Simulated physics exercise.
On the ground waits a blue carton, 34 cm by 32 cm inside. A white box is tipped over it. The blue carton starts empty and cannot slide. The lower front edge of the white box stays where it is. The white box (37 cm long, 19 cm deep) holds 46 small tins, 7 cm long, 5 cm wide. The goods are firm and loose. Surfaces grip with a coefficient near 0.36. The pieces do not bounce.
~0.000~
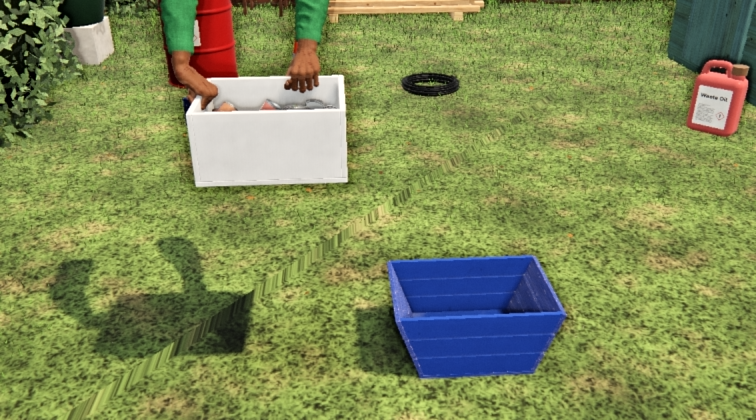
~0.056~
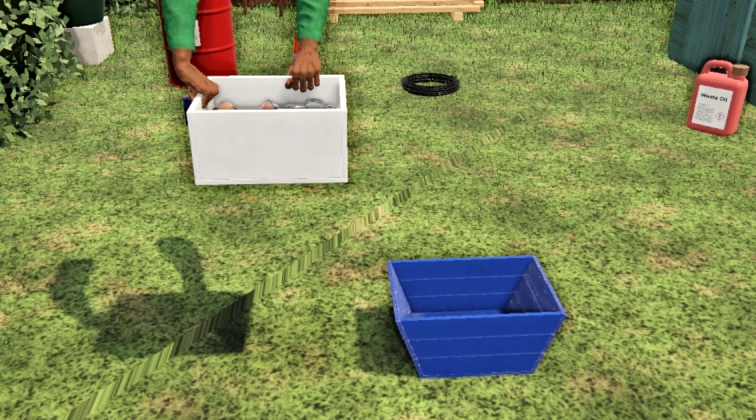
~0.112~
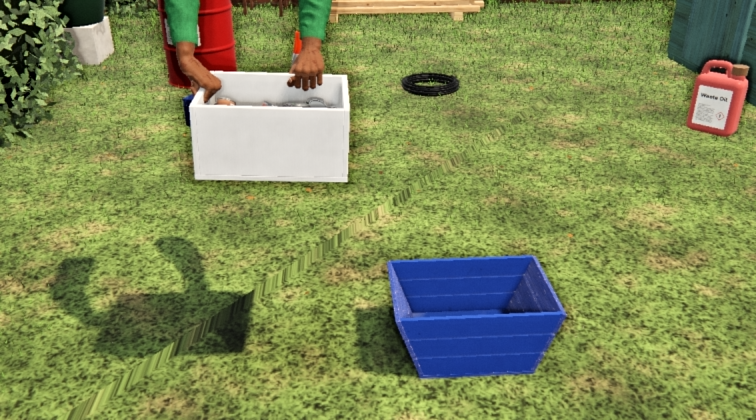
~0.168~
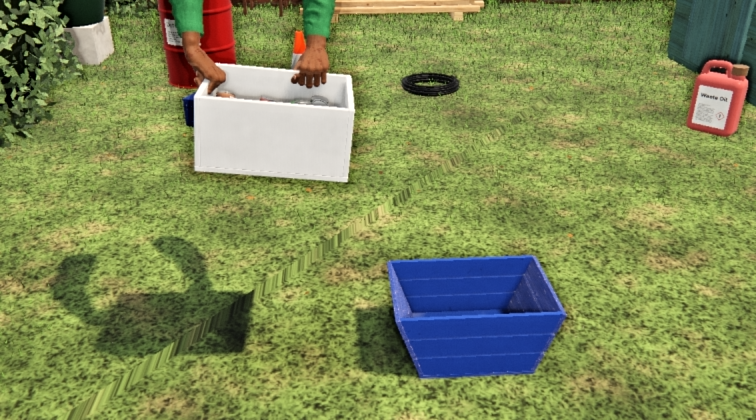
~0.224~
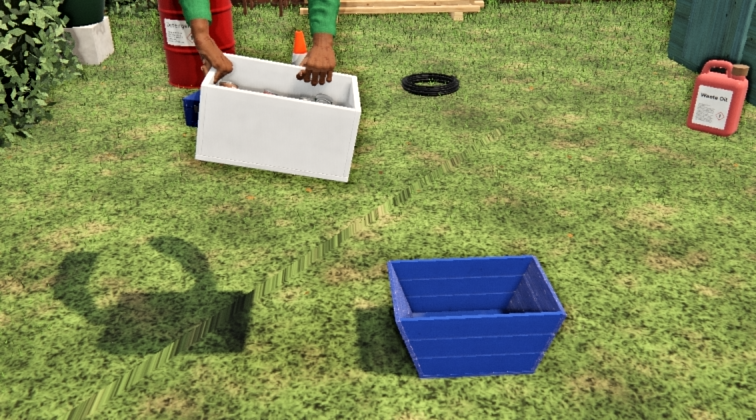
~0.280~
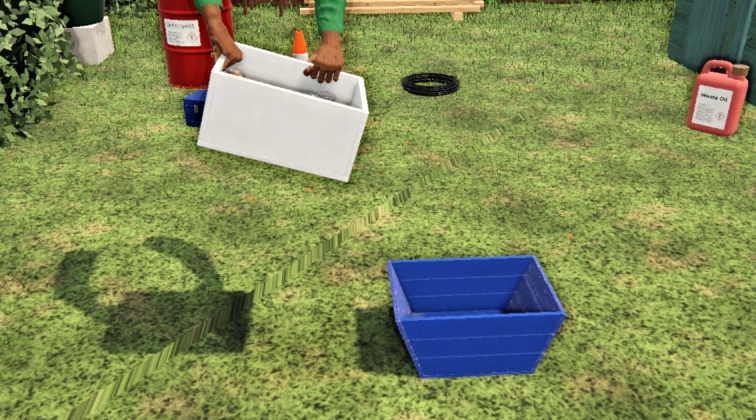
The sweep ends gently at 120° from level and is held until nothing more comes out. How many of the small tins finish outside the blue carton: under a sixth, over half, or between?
Under a sixth of the small tins end outside the blue carton.
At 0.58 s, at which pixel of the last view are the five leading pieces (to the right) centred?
Around (371, 123).
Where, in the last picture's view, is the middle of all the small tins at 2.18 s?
Around (477, 327).
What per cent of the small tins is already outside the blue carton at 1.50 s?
About 0 per cent.
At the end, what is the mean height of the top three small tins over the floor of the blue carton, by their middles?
About 13 cm.
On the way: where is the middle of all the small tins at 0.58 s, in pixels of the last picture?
Around (334, 102).
After 0.58 s, tilt 58°; 46 still in the white box.
After 0.97 s, tilt 110°; 35 still in the white box and 11 in the air.
After 1.50 s, tilt 120°; 42 in the blue carton and 4 in the air.
Outcome (at 2.18 s), 46 in the blue carton. Asked share, 0 of 46, 0 per cent.
